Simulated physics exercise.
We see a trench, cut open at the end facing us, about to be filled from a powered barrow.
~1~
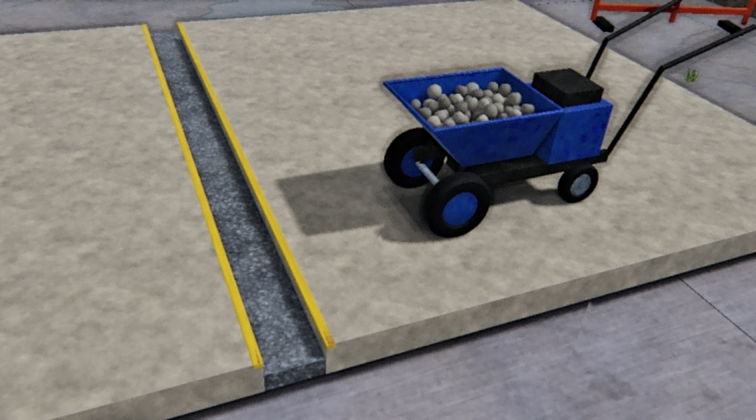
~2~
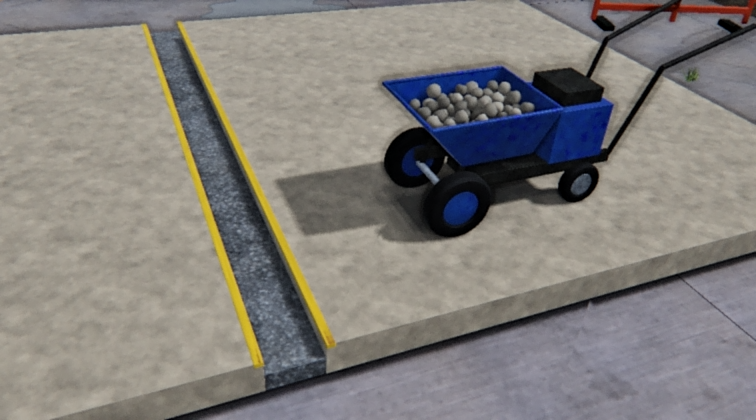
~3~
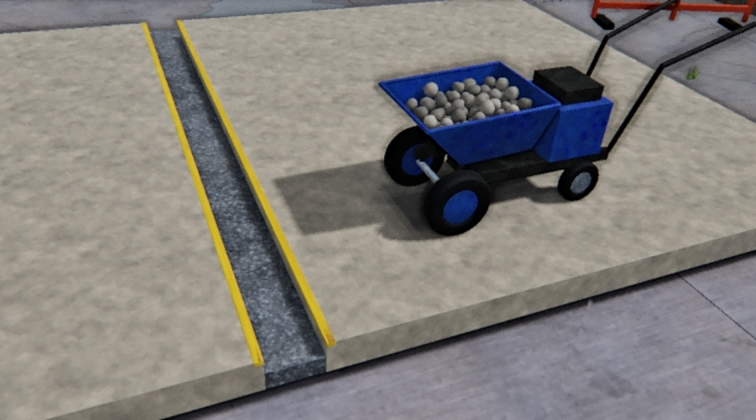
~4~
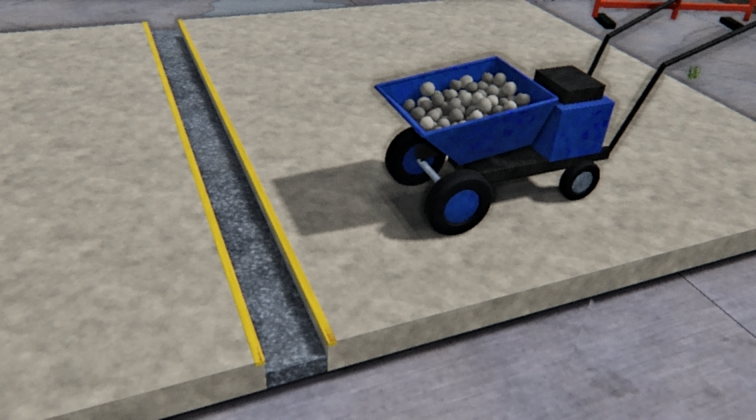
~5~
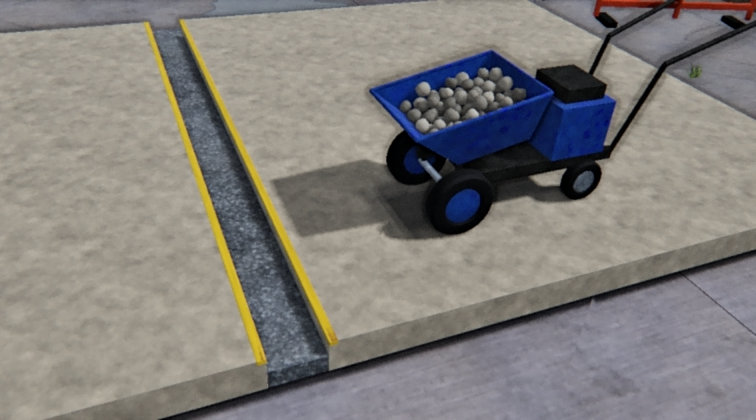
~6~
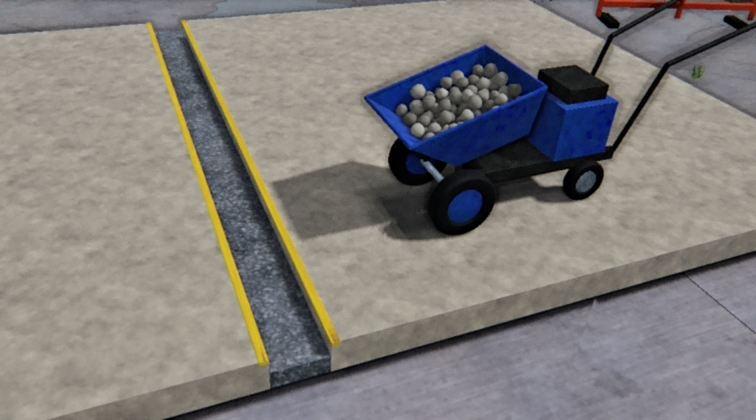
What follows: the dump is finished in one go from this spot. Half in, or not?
In the trench: Only the smaller part.
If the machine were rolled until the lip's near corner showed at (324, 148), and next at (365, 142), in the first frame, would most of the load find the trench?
The first try: Not half. The second: More than half.
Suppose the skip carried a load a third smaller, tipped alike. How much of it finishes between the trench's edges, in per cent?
Roughly 10 in a hundred.
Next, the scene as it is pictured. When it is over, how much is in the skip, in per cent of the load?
Close to 10 per cent.
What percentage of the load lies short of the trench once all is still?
It comes to 60 per cent or so.
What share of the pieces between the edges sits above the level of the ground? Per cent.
Some 5 per cent.
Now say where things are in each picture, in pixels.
In the first frame, lip of the skip at (433, 131), level; top of the load at (472, 105), river pebbles; first edge of the trench at (309, 298); far edge at (241, 314), the trench over half as wide as the skip, and shallow for its width.
In the second frame, lip of the skip at (432, 131), level; top of the load at (484, 104).
In the third frame, lip of the skip at (428, 132), tipped barely; top of the load at (483, 99).
In the fourth frame, lip of the skip at (423, 136), tipped a little; top of the load at (492, 102).
In the fifth frame, lip of the skip at (417, 140), tipped a little; top of the load at (488, 98).
In the sixth frame, lip of the skip at (411, 148), tipped clearly; top of the load at (484, 96); first edge of the trench at (314, 295); far edge at (247, 311).
Soon, skip tipped steeply; all in the skip.
A while on, skip tipped steeply; most in the skip; about a quarter short of the trench; a stray few falling.
Towards the end, skip tipped right over; a small part in the skip; about half short of the trench; about a quarter in or heaped over the trench.
Finally, skip tipped right over; a small part in the skip; about half short of the trench; about a third in or heaped over the trench; none beyond it.
